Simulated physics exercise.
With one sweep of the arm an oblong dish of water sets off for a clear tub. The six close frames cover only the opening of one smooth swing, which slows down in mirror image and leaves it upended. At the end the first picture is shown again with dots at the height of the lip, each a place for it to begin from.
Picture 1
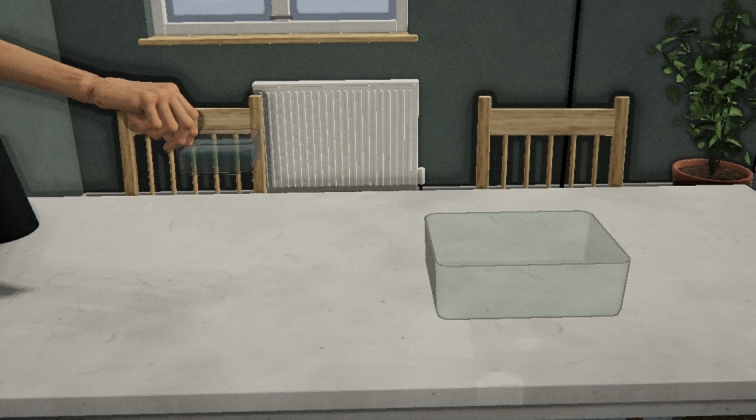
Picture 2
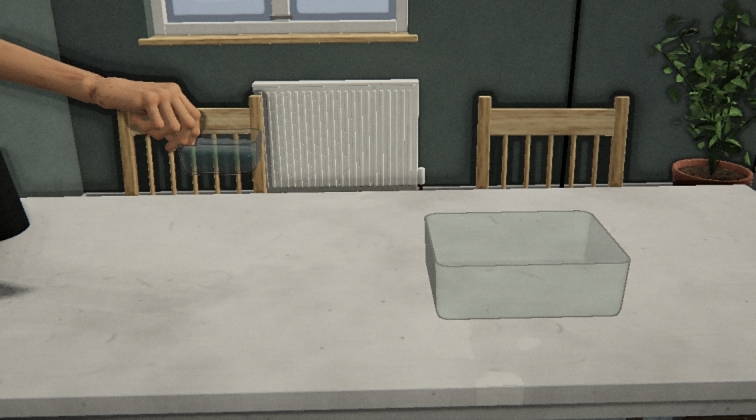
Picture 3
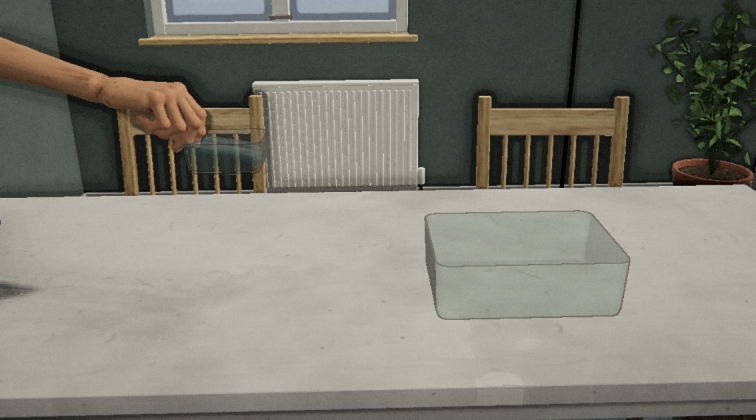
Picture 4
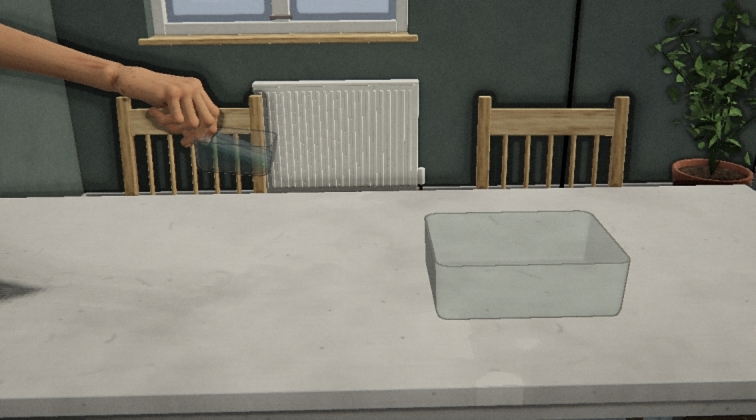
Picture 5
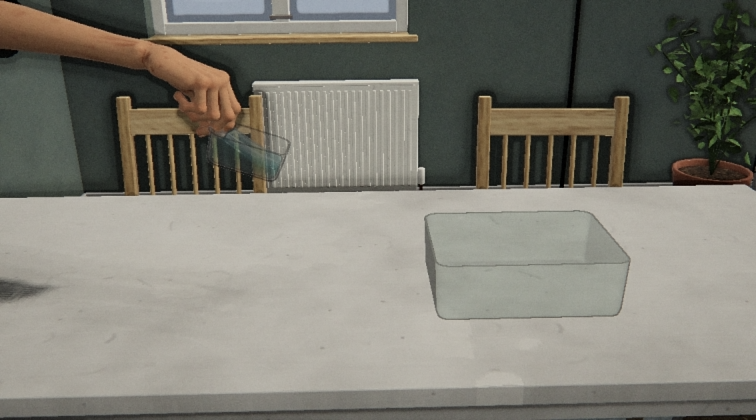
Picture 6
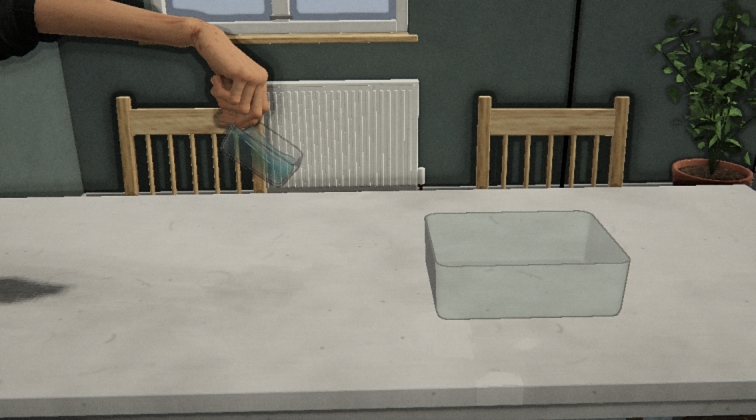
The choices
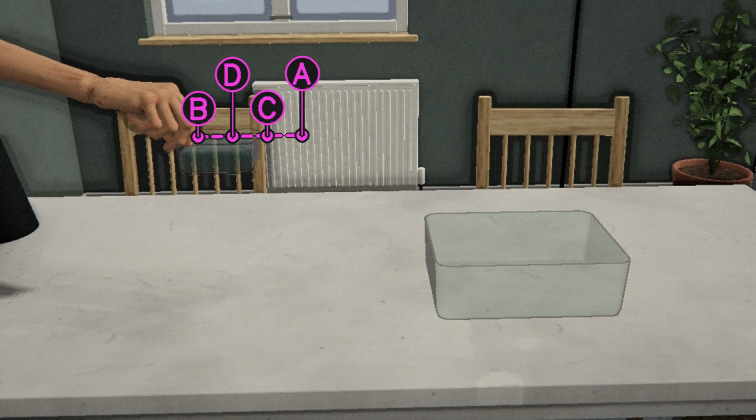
To begin with, a hand at the left holds a clear dish of bluish water level above a pale table, where a clear, empty tub sits toward the right. The arm then moves rightward, and the dish tilts gradually, its front end lowering more steeply while the water stays inside.
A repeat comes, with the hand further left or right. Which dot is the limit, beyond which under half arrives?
Use spot A.
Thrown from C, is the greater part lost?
Yes, that goes wrong.
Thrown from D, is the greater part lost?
Yes.
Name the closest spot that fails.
Spot C.
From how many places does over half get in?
One.
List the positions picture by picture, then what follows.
Upright, lip at (255, 135); tub from (435, 317) to (620, 313); nothing has left yet.
Upright, lip at (257, 135); nothing has left yet.
Upright, lip at (263, 135); nothing has left yet.
Tipped about 6°, lip at (273, 139); nothing has left yet.
Tipped about 19°, lip at (287, 147); nothing has left yet.
Tipped about 37°, lip at (301, 159); nothing has left yet.
On the marked copy, A at (302, 135); B at (198, 136); C at (267, 135); D at (232, 136).
Choosing A, about 87 % lands in the tub, 5 % falls short and 8 % goes beside or beyond.
Choosing B, about 0 % lands in the tub, 100 % falls short.
Choosing C, about 5 % lands in the tub, 91 % falls short and 4 % goes beside or beyond.
Choosing D, about 0 % lands in the tub, 98 % falls short.
